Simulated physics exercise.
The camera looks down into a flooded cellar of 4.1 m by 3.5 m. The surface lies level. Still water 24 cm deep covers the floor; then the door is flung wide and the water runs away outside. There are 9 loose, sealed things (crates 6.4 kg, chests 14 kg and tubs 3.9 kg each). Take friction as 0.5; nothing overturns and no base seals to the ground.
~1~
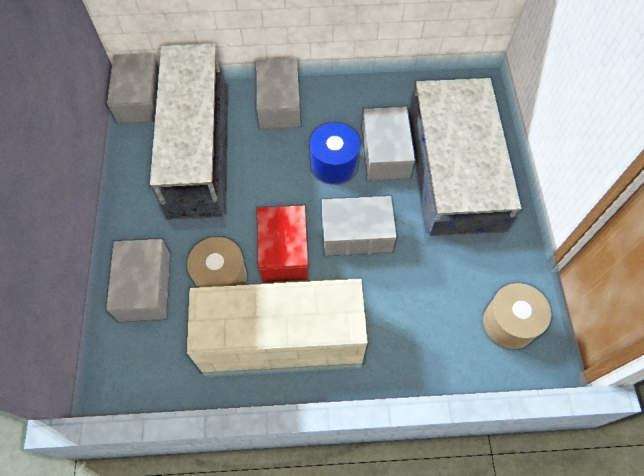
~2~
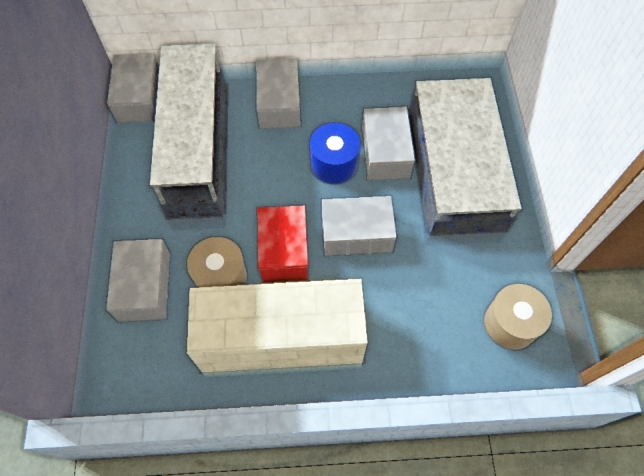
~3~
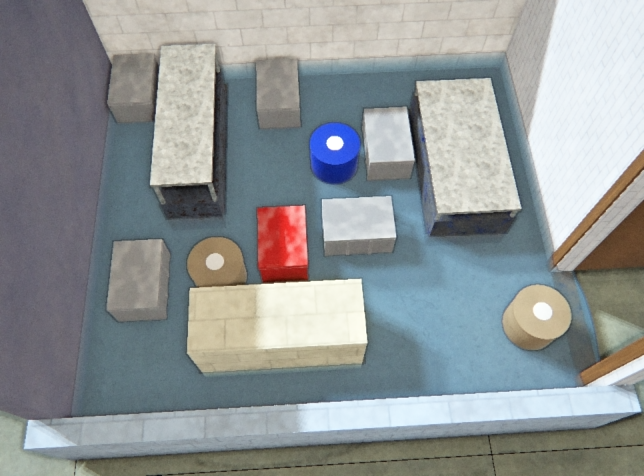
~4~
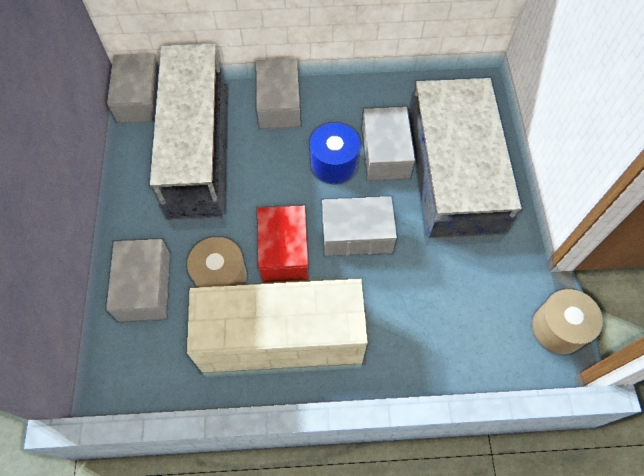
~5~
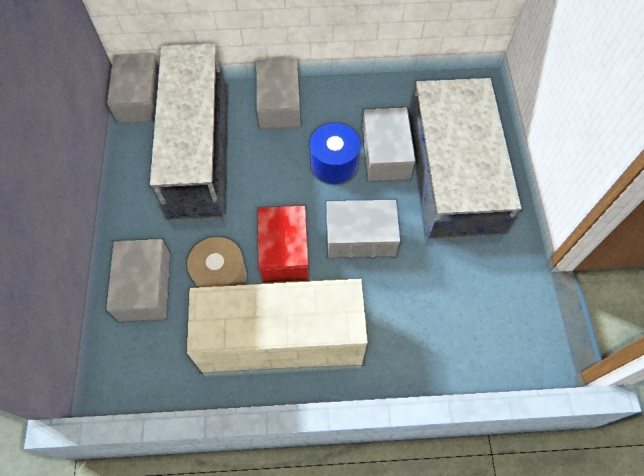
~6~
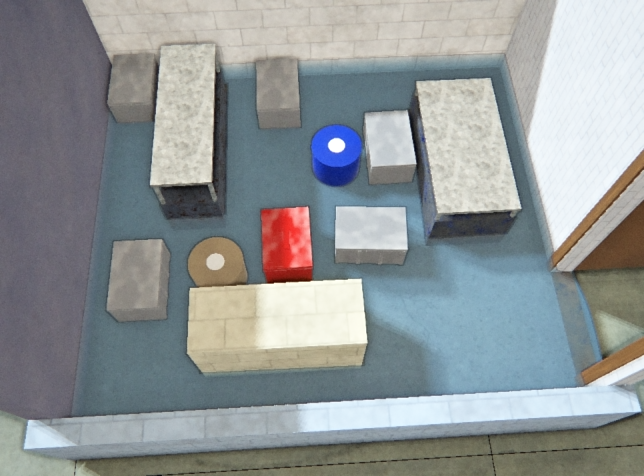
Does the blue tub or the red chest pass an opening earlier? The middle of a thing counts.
It is the red one that leaves first.
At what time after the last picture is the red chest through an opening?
At about 6.0 s.
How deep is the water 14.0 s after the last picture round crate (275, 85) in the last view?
Roughly 12 cm.
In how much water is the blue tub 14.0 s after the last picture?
Roughly 10 cm.
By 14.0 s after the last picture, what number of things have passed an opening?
By then 4.
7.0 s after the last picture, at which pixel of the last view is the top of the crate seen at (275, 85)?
Around (306, 108).
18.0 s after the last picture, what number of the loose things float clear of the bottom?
I count 4.
Then, 2.0 s after the last picture the blue tub is near (357, 175), 0.4 m from its start, afloat; the red chest is near (354, 255), 0.6 m from its start, afloat; 1 of 9 are out; 8 afloat.
Then, 7.0 s after the last picture the blue tub is near (353, 223), 0.8 m from its start, afloat; the red chest has gone out (6.1 s after the last picture); 3 of 9 are out; 6 afloat.
Then, 14.0 s after the last picture the blue tub is near (553, 296), 2.3 m from its start, afloat; the red chest has gone out (6.1 s after the last picture); 4 of 9 are out; 5 afloat.
Then, 18.0 s after the last picture the blue tub has gone out (14.6 s after the last picture); the red chest has gone out (6.1 s after the last picture); 5 of 9 are out; 4 afloat.
